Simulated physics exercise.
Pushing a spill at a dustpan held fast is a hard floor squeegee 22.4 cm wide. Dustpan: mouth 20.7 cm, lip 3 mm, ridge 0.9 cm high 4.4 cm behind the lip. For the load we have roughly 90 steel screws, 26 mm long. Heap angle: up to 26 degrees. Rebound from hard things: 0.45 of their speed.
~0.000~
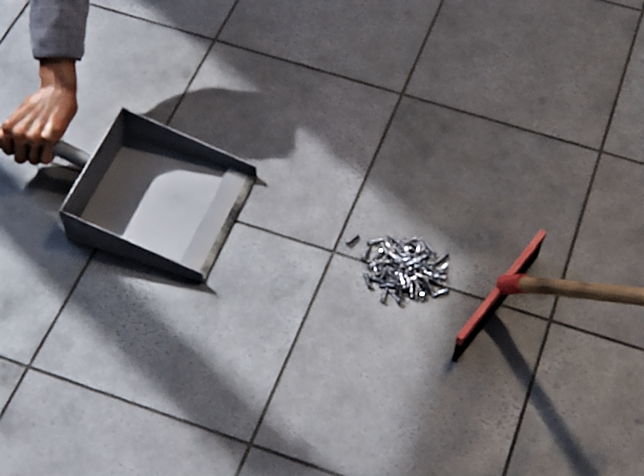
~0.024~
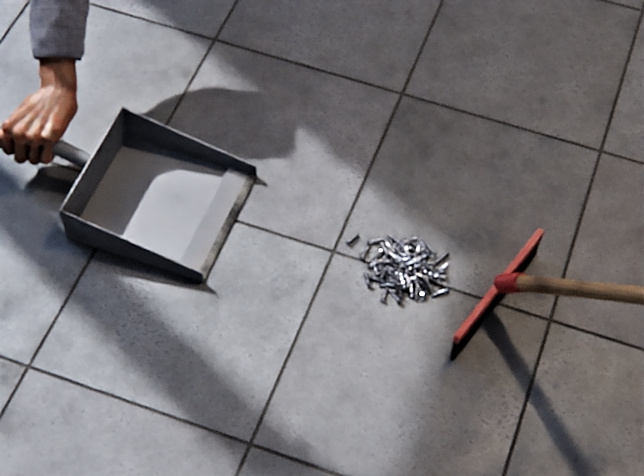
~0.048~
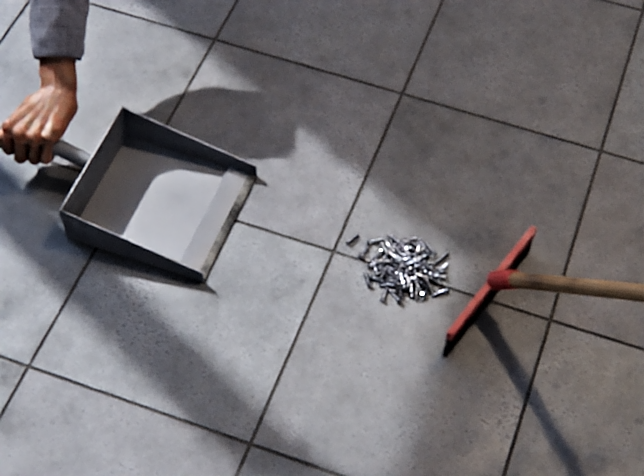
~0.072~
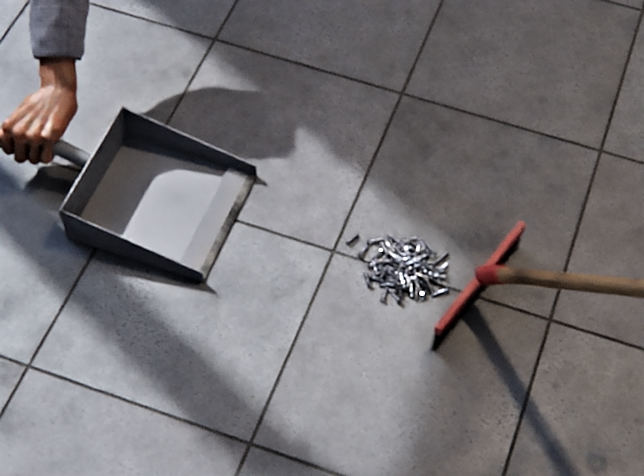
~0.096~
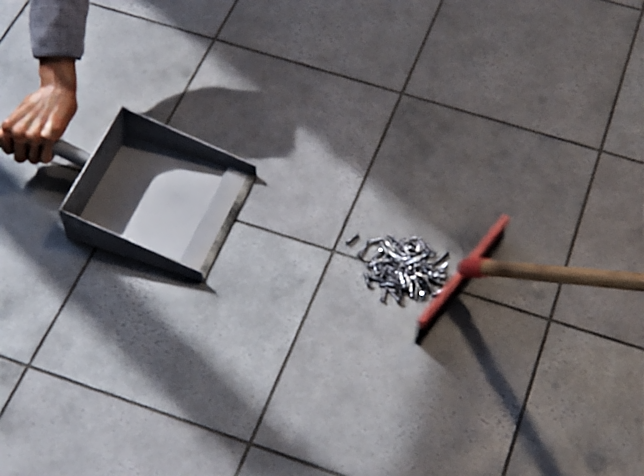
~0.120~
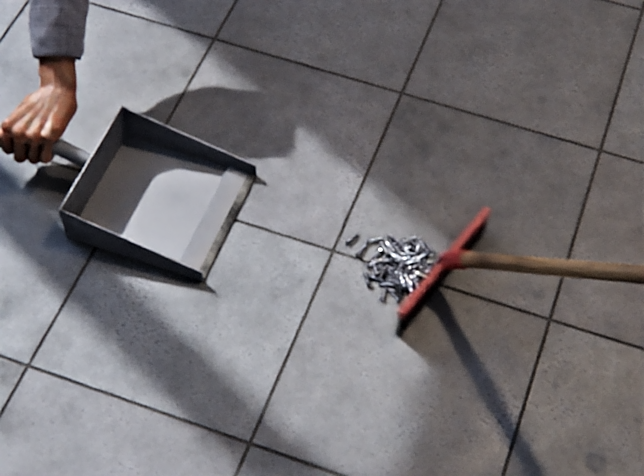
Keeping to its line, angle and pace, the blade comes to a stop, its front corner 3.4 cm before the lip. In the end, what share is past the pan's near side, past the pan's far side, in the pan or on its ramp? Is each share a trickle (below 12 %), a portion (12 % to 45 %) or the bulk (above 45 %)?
Past the pan's near side: A tiny portion; past the pan's far side: A sizeable portion; in the pan or on its ramp: A sizeable portion.
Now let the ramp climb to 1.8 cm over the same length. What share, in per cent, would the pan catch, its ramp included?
Roughly 20 per cent.
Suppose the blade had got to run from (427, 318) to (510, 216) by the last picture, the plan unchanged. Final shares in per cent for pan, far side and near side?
That ends as pan 5, far 50, and near 0.
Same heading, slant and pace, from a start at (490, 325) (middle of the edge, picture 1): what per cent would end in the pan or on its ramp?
Estimate: Near 35 %.
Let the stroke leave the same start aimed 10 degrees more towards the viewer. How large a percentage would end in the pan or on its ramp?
Then about 35 per cent.
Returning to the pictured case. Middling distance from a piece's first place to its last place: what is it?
Median: Approx. 28 cm.
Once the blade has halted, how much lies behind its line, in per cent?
Some 0 percent of it.
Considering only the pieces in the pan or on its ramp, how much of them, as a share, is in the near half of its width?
Something like 20 in a hundred.
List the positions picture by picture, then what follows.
In the first frame, blade from (460, 340) to (541, 237), moved 0.0 cm, 0 of the pieces shifted so far; middle of the pieces at (401, 264); pan at (152, 203).
In the second frame, blade from (457, 339) to (539, 236), moved 0.4 cm, 0 of the pieces shifted so far; middle of the pieces at (401, 264).
In the third frame, blade from (450, 336) to (532, 233), moved 1.4 cm, 0 of the pieces shifted so far; middle of the pieces at (401, 264).
In the fourth frame, blade from (438, 331) to (521, 228), moved 3.2 cm, 1 of the pieces shifted so far; middle of the pieces at (400, 264).
In the fifth frame, blade from (421, 324) to (505, 222), moved 5.6 cm, 1 of the pieces shifted so far; middle of the pieces at (400, 264).
In the sixth frame, blade from (402, 315) to (486, 214), moved 8.6 cm, 2 of the pieces shifted so far; middle of the pieces at (400, 263); pan at (151, 202). Its pace works out near 1.22 m/s, heading 6 degrees away from the viewer's side.
After 0.24 s, middle of the blade 18 cm from the lip; 0 % over the lip, far side 5 %, near side 0 %.
Then, at 0.32 s, middle of the blade 9 cm from the lip; 0 % over the lip, far side 20 %, near side 0 %.
After 0.53 s, middle of the blade 7 cm from the lip; 30 % over the lip, far side 35 %, near side 0 %.
By 1.9 s all is still; near side 0 %, far side 35 %, pan 30 %, in front of the lip or behind the blade 35 %.
